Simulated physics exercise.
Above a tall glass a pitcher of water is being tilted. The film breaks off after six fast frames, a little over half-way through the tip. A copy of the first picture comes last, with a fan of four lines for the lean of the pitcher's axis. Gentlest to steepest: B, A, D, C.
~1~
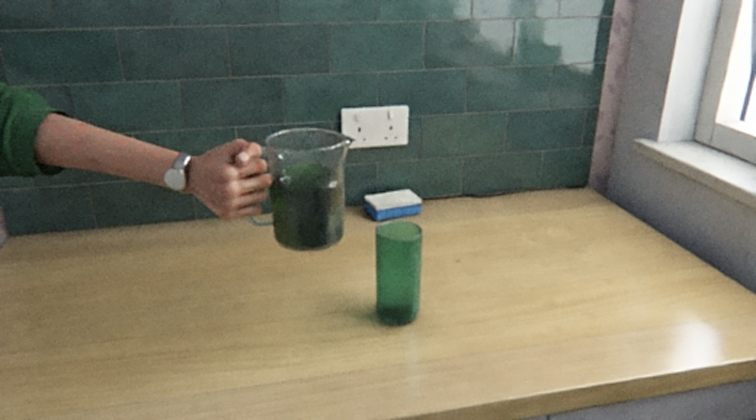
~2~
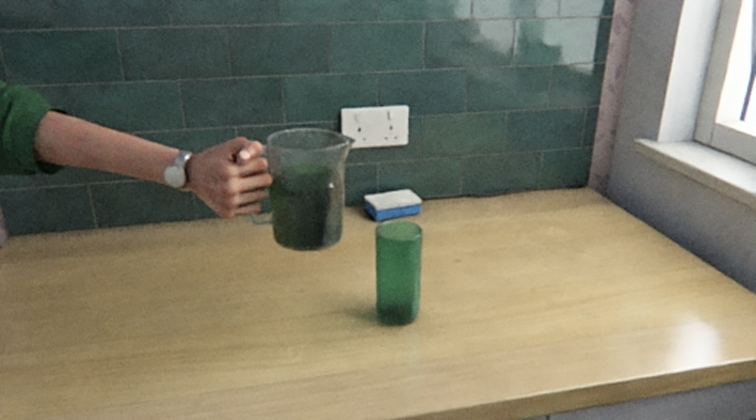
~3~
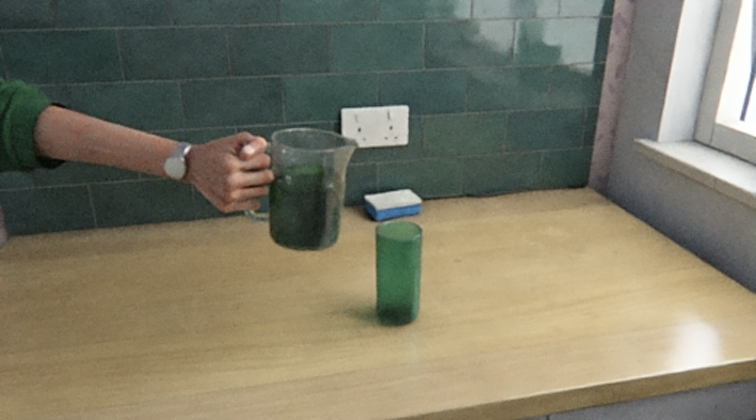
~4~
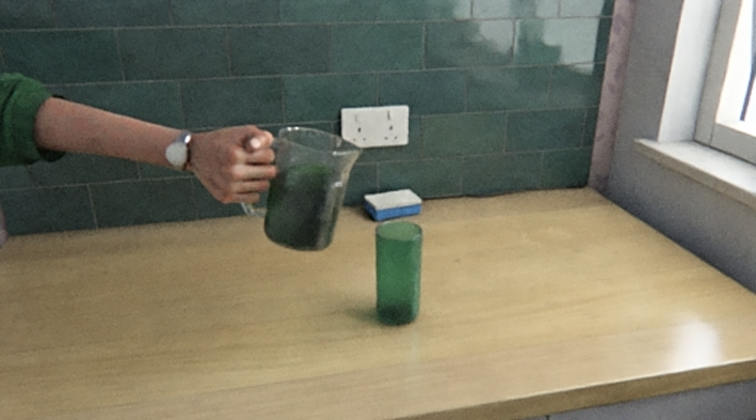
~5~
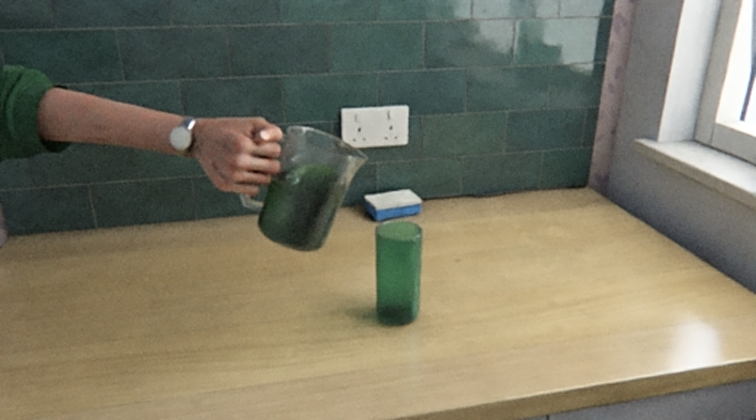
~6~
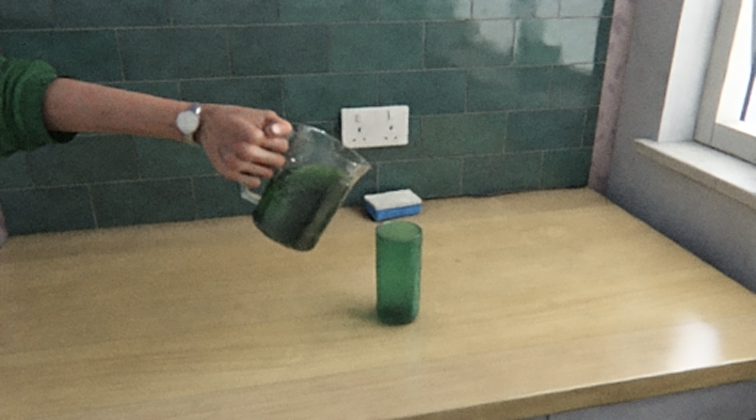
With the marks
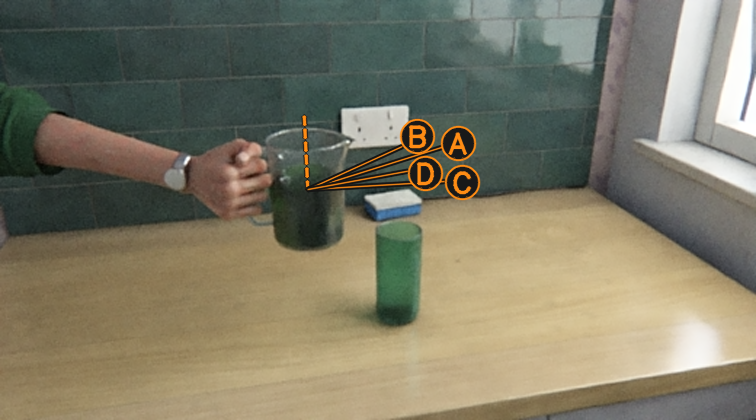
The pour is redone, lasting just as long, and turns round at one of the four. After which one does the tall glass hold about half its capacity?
Use line B.
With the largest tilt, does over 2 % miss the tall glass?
Yes.
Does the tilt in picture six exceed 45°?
No.
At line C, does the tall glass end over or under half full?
Over half.
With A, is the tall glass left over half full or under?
Over half.
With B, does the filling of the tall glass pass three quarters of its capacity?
No, less.
In orange, A at (442, 147); B at (402, 146); C at (444, 181); D at (407, 171).
With A, the tall glass ends with about 76 % of what it can hold.
With B, the tall glass ends with about 52 % of what it can hold.
With C, the tall glass ends with about 87 % of what it can hold; 22 % of the water is spilt.
With D, the tall glass ends with about 92 % of what it can hold; 5 % of the water is spilt.
